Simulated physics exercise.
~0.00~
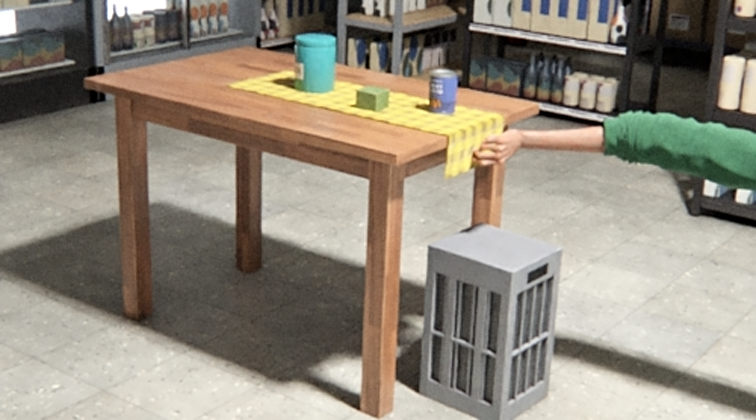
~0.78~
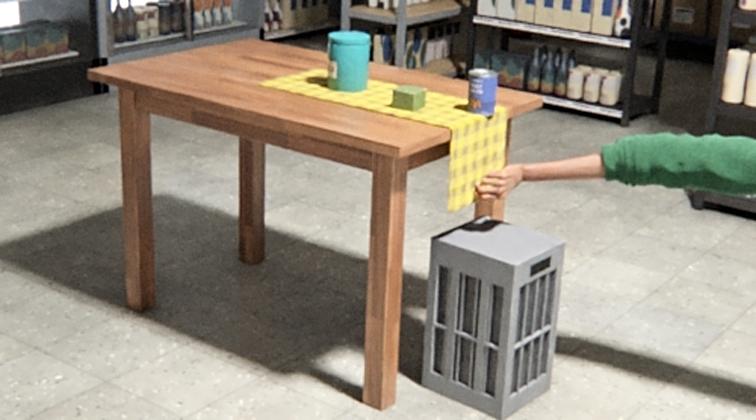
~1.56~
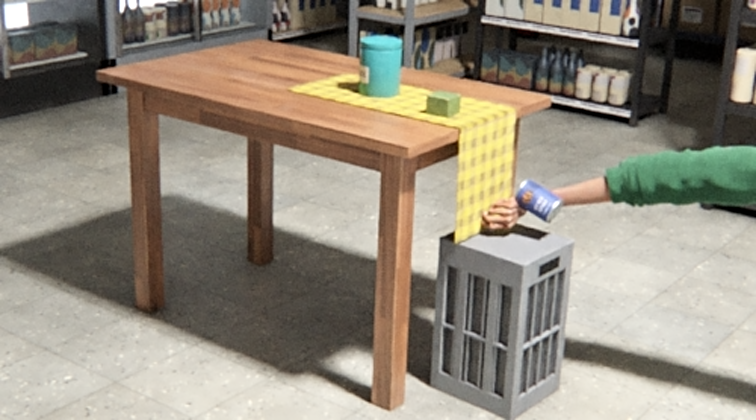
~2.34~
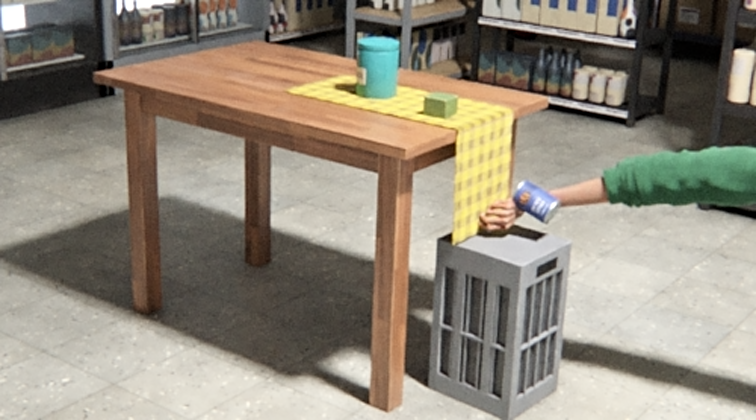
In a shop aisle, a green-sleeved arm pulling a yellow checked scarf down to a grey crate, tipping a blue tin off the table.
